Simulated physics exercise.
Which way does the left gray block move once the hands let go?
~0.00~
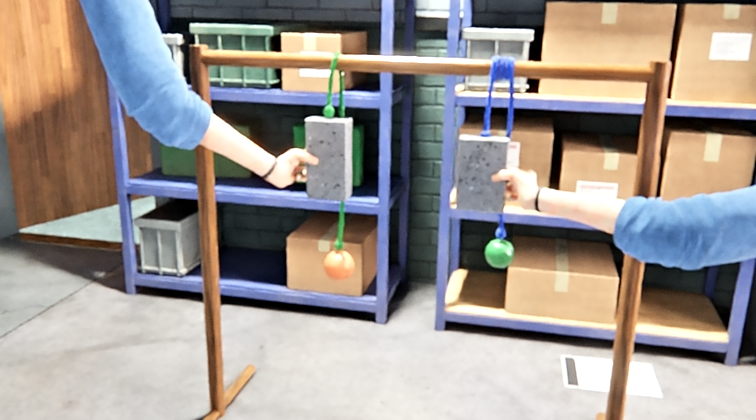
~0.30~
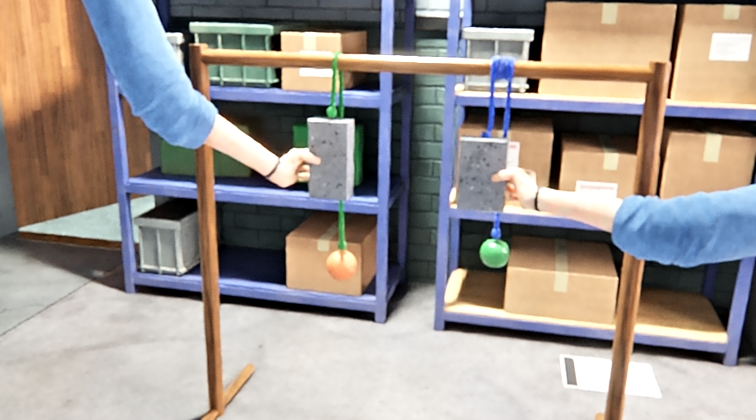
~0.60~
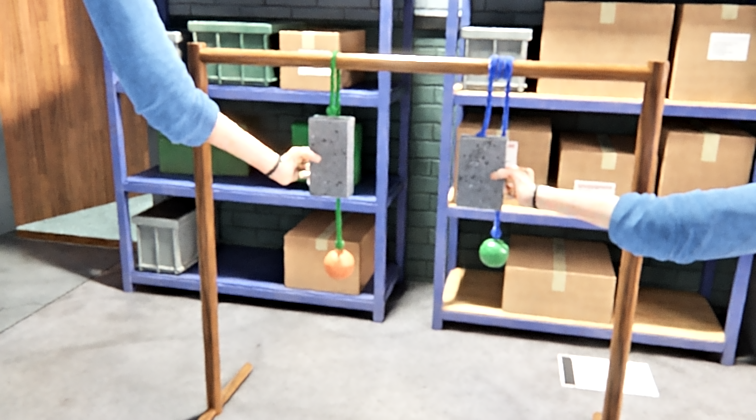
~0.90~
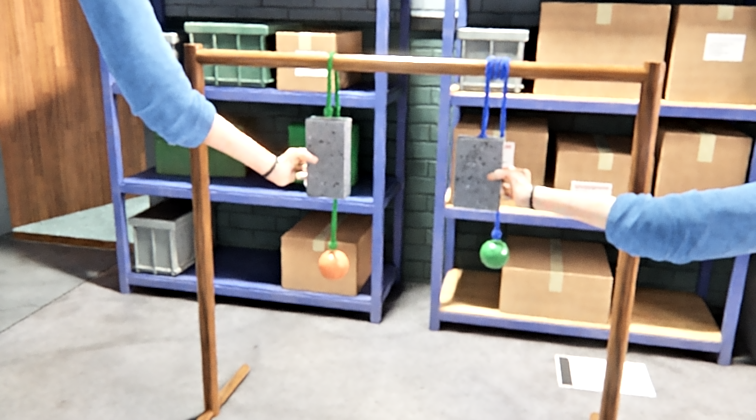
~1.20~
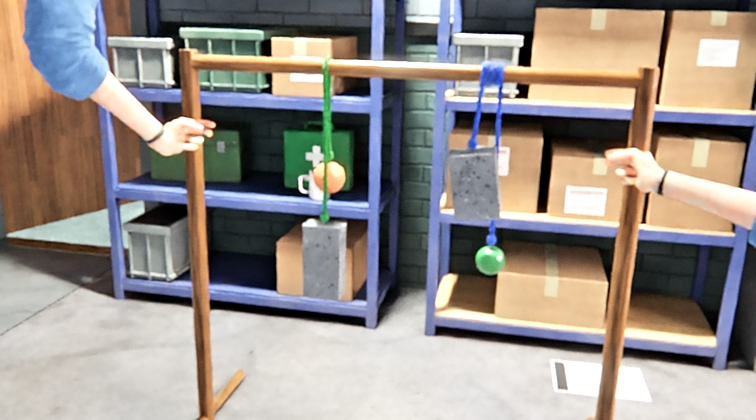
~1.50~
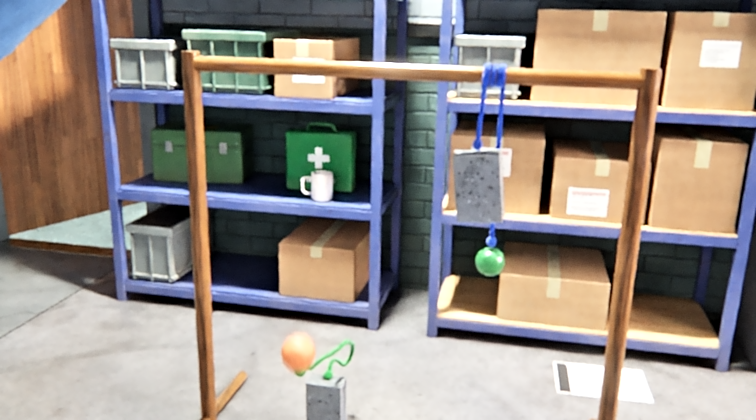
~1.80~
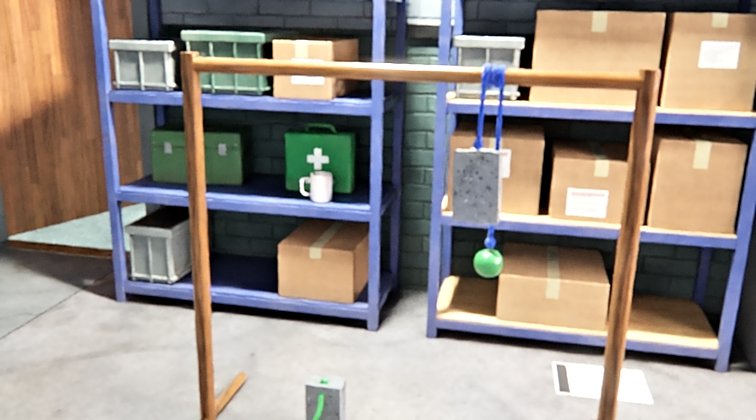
The left gray block moves down, dropping from the rail to the floor.
